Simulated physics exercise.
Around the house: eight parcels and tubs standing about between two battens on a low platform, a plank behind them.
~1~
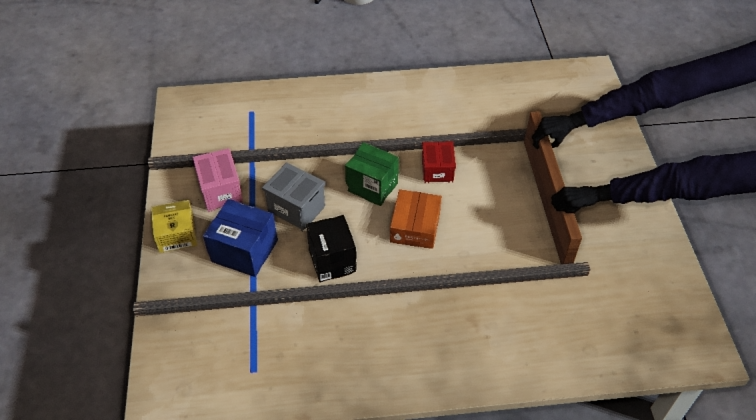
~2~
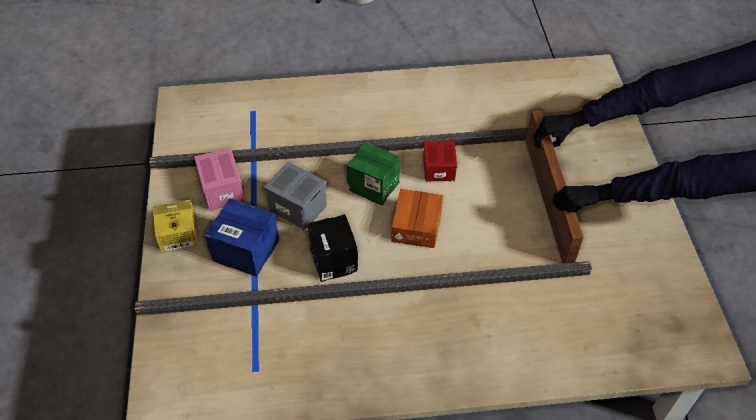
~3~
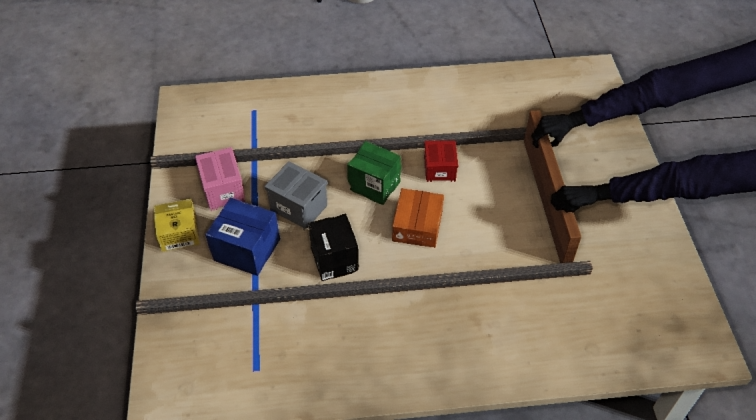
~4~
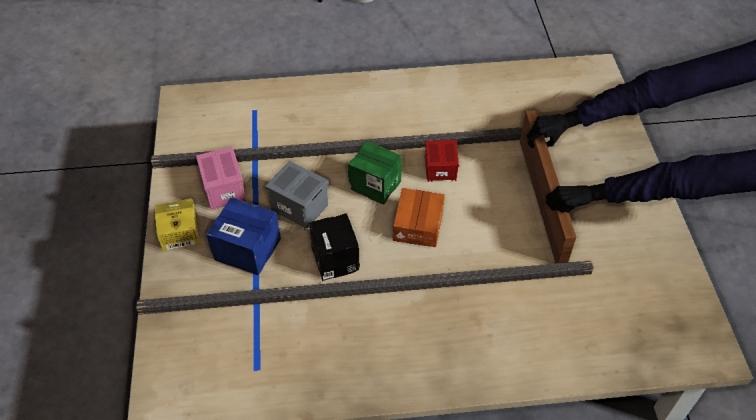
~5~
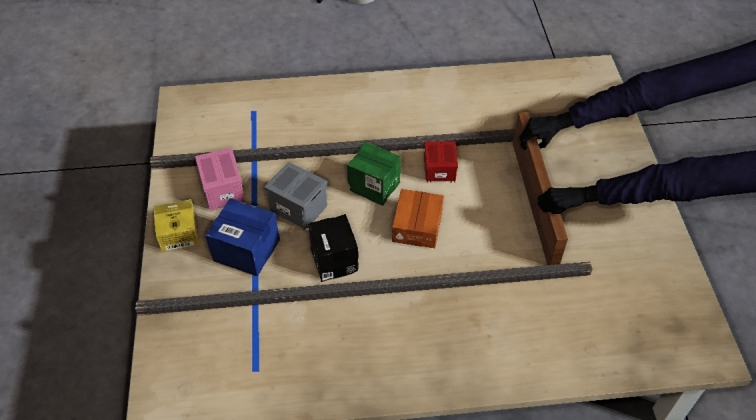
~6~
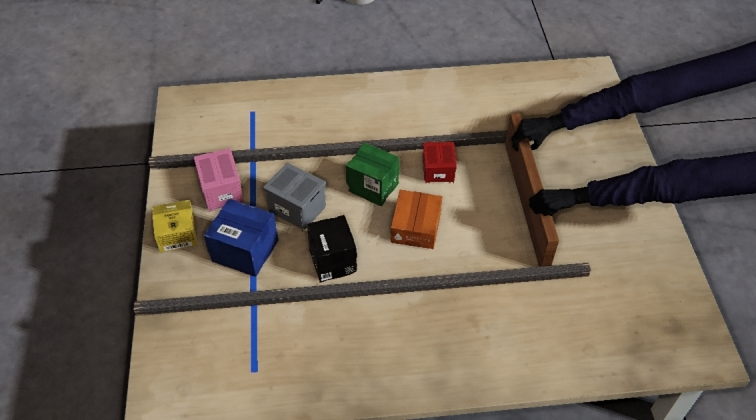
To begin with, eight colored boxes sit scattered between two dark rails on a wooden surface, near a strip of blue tape, while two gloved hands hold a plank at the right. The hands barely shift it at first, then slide it slightly left, and the boxes stay essentially where they are.
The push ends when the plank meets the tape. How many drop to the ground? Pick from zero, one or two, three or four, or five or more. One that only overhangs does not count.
In the end the number that fall off is one or two.
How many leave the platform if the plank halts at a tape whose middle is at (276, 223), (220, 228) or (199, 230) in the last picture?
In that order 0, 2 and 5.
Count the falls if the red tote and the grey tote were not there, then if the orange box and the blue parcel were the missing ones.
The counts: 0 and 0.
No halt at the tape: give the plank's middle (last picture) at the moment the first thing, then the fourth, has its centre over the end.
About (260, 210), then (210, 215).
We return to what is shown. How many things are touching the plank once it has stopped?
The number is 3.
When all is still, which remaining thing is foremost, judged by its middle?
That is the pink tote.
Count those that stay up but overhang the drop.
That would be 1.
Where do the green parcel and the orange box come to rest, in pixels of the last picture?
First (193, 172), then (230, 234).
Soon after, none off yet; yellow box at rest near (175, 226); pink tote at rest near (219, 180); blue parcel at rest near (242, 238).
After that, none off yet; yellow box at rest near (175, 226); pink tote at rest near (219, 180); blue parcel moving near (239, 237).
In the end, the number that fall off is one or two; gone, yellow box.
